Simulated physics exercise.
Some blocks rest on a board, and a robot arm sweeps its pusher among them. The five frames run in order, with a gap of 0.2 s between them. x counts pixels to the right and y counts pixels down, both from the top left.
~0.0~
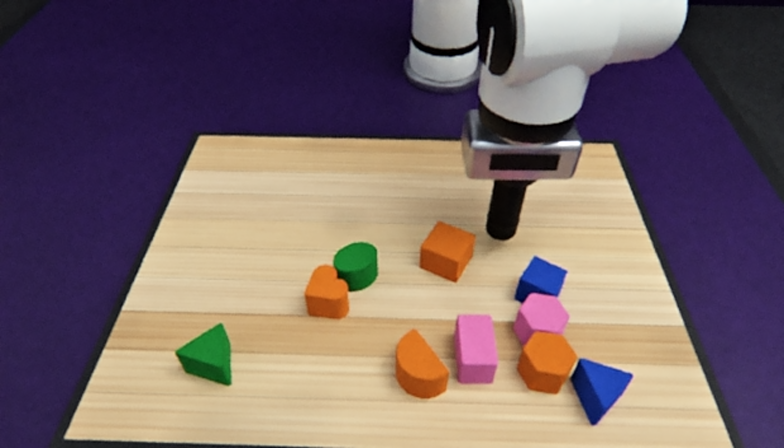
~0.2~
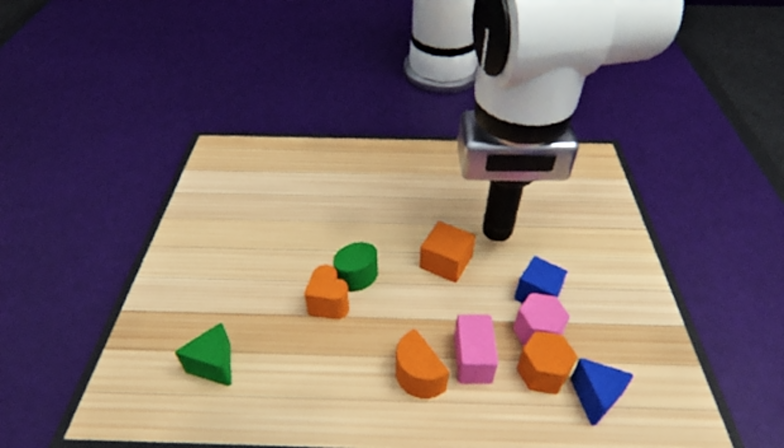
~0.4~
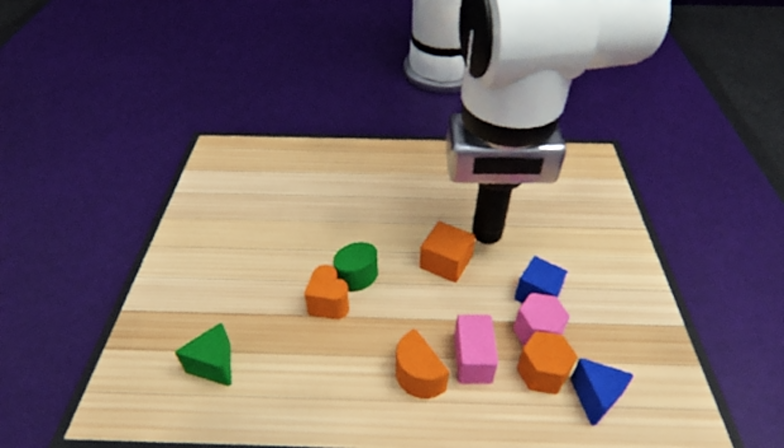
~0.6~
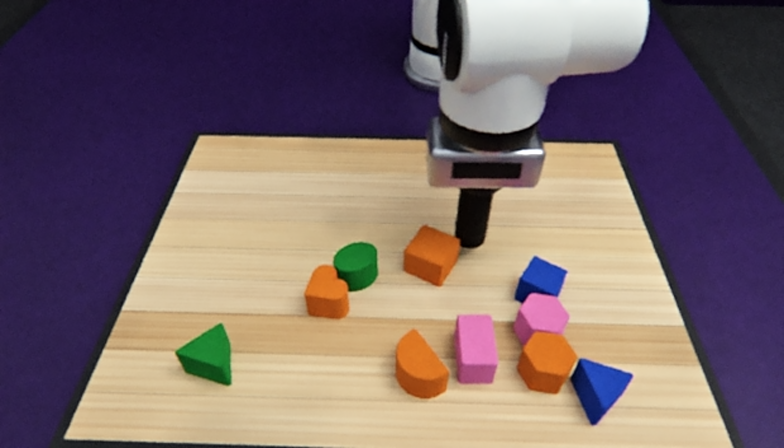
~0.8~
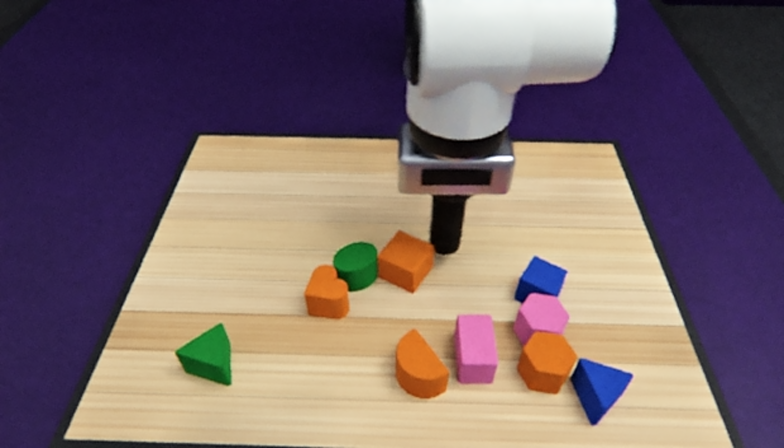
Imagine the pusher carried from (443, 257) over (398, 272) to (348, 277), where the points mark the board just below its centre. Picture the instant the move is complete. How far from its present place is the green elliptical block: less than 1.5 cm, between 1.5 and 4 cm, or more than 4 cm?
More than 4 cm.
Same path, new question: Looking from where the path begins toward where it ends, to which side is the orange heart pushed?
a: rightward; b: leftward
That would be b.
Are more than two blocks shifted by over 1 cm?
I believe so.
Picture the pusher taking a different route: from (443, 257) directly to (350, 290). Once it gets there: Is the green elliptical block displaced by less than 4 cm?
No, I don't think so.
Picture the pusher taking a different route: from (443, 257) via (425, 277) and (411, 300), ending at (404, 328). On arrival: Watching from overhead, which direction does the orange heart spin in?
My answer: Anticlockwise.
What follows on the original path. One third of the way, pusher (415, 257); orange heart (319, 285), turned 30° anticlockwise; green elliptical block (327, 255), turned 25° clockwise; orange square block (375, 261).
Two thirds of the way, pusher (381, 261); orange heart (309, 290), turned 25° anticlockwise; green elliptical block (314, 255), turned 50° clockwise; orange square block (351, 274).
At the end, pusher (347, 265); orange heart (291, 302); green elliptical block (300, 256), turned 95° clockwise; orange square block (331, 285), turned 15° anticlockwise.
